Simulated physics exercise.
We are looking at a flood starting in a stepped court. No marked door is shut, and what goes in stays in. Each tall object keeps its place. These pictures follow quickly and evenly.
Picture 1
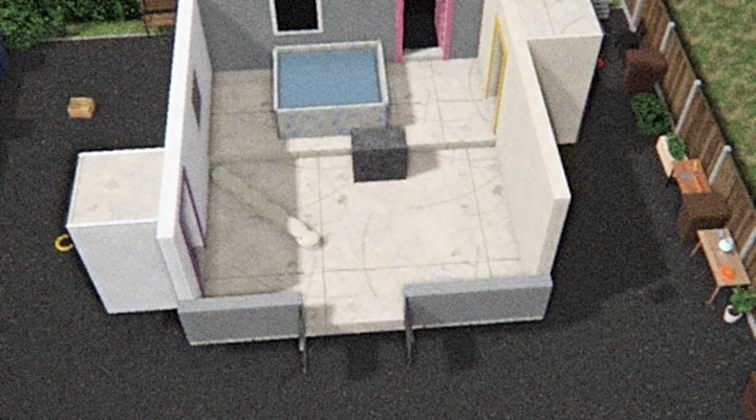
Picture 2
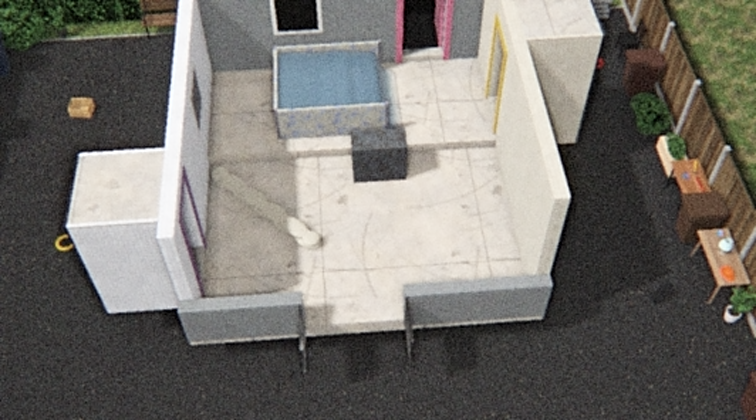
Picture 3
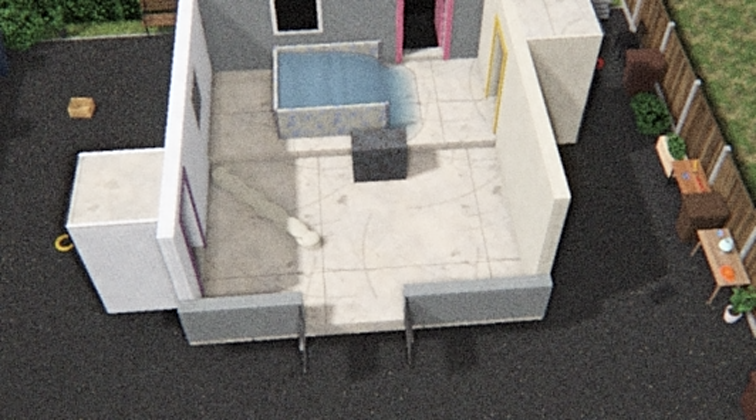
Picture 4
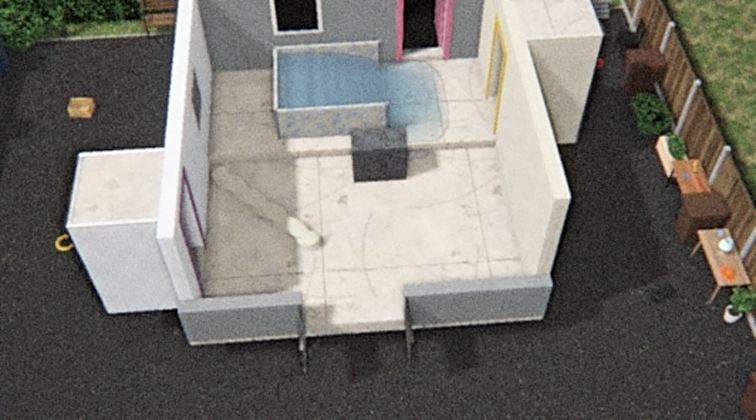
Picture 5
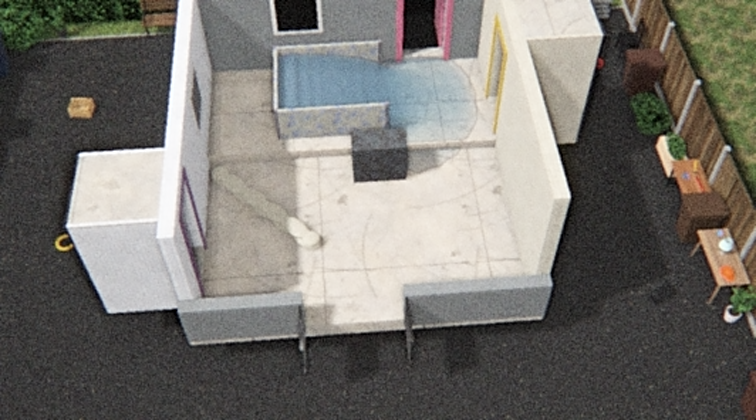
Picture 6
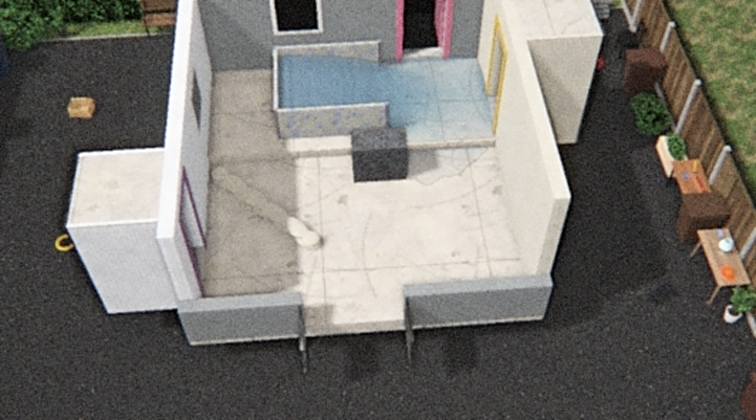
A stepped court with a pale, cracked floor, walled in white and grey on dark ground, is seen from high above its open front. A tank of blue water stands at the back left, with a dark grey block before it, a pink-framed doorway behind and a yellow frame at right. Water pours from the tank's right side and spreads rightward across the upper floor, while the camera stays still.
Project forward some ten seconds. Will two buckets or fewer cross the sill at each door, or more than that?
Outcome: The yellow door will count as flooded; the pink door will count as flooded; the purple door will not count as flooded.
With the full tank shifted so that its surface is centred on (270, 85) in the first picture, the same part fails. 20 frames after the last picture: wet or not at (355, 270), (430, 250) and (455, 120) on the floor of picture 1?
Going through the three places: Out of reach, in the spill, in the spill.
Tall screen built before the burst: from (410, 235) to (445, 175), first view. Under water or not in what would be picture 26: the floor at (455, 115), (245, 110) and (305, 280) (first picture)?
Reading them off in sequence: Swamped, spared, spared.
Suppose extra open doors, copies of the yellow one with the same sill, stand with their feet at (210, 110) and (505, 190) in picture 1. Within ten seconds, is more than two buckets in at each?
Going through them as given, the first one remains within the limit and the second one tops the limit.
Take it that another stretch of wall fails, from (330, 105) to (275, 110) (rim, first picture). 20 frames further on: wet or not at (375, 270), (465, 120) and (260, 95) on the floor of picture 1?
Respectively: Drenched, parched and parched.
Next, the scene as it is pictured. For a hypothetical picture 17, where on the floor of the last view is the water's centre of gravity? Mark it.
That comes out near (406, 107).
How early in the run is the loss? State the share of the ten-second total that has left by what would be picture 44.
Roughly 85 percent of it.
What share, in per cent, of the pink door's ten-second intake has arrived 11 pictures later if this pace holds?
Share at that point: Roughly 25 %.
A moment on, water covers 25 % of the floor; the yellow door far over two buckets in, the pink door under two buckets in, the purple door not reached.
Next, water covers 25 % of the floor; the yellow door far over two buckets in, the pink door over two buckets in, the purple door not reached.
Then, water covers 40 % of the floor; the yellow door far over two buckets in, the pink door far over two buckets in, the purple door not reached.
Later, water covers 70 % of the floor; the yellow door far over two buckets in, the pink door far over two buckets in, the purple door wet at the sill, nothing in.
In the end, water covers 90 % of the floor; the yellow door far over two buckets in, the pink door far over two buckets in, the purple door wet at the sill, nothing in.
